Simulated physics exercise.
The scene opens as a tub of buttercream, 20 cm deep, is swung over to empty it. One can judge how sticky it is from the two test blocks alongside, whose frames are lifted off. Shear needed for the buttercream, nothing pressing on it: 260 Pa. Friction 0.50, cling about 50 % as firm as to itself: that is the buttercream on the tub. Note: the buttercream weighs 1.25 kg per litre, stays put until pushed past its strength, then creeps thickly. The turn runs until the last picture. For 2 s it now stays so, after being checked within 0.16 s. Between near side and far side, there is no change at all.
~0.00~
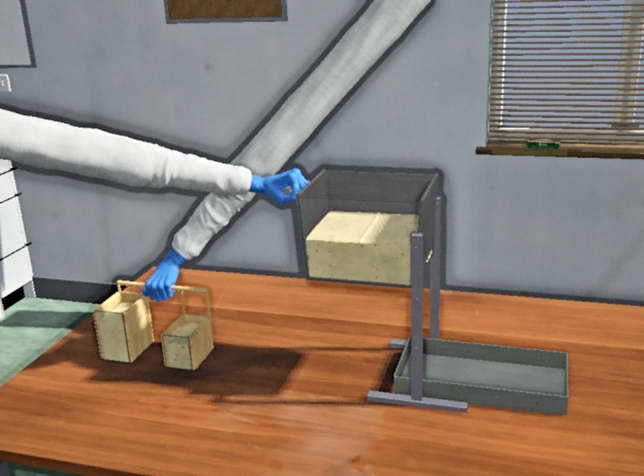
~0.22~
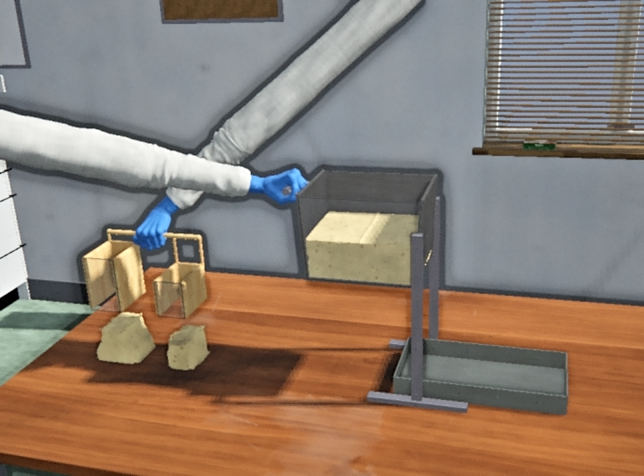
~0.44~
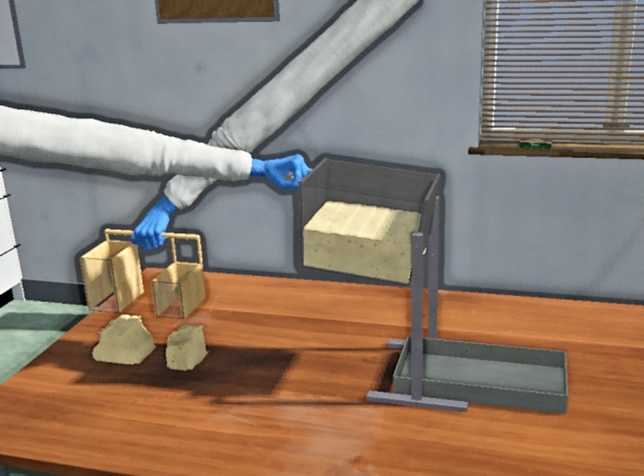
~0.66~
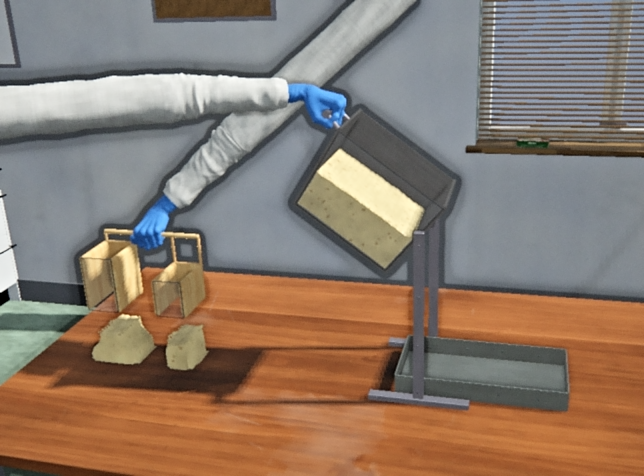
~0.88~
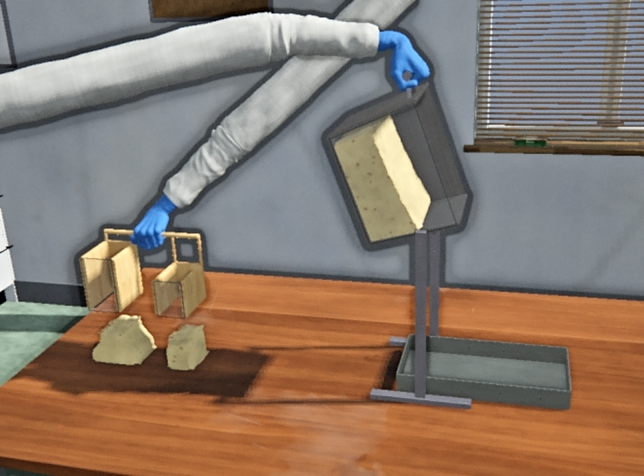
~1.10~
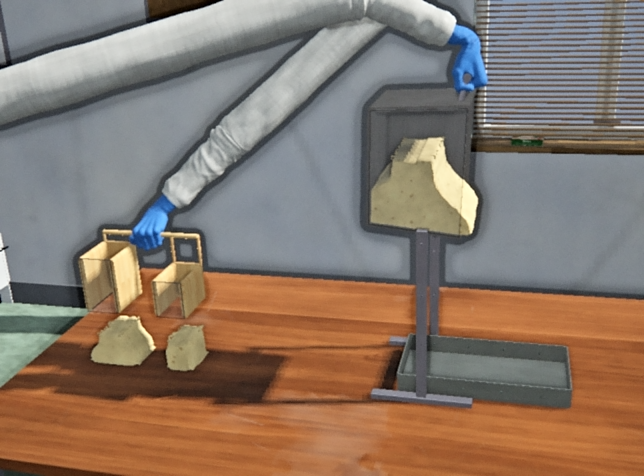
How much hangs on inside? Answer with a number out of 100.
Around 41 %.
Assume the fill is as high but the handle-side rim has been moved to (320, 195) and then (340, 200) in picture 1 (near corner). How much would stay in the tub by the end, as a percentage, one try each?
First try 55 per cent, second try 70 per cent.
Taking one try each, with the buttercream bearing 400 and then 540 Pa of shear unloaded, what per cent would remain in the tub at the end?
Respectively, close to 50 % and close to 60 %.
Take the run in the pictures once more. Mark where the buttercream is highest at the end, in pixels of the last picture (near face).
Somewhere near (397, 202) in the last view.
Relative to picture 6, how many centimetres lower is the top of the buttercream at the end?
10 cm.
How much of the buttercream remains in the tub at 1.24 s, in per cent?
It comes to about 65 percent of the start.
By 1.24 s, the tub is at 92 degrees and holds 67 %.
By 1.41 s, the tub is at 92 degrees and holds 45 %.
By 1.58 s, the tub is at 92 degrees and holds 41 %.
By 1.75 s, the tub is at 92 degrees and holds 41 %.
By 3.10 s, at the end, the tub is at 92 degrees and holds 41 %.
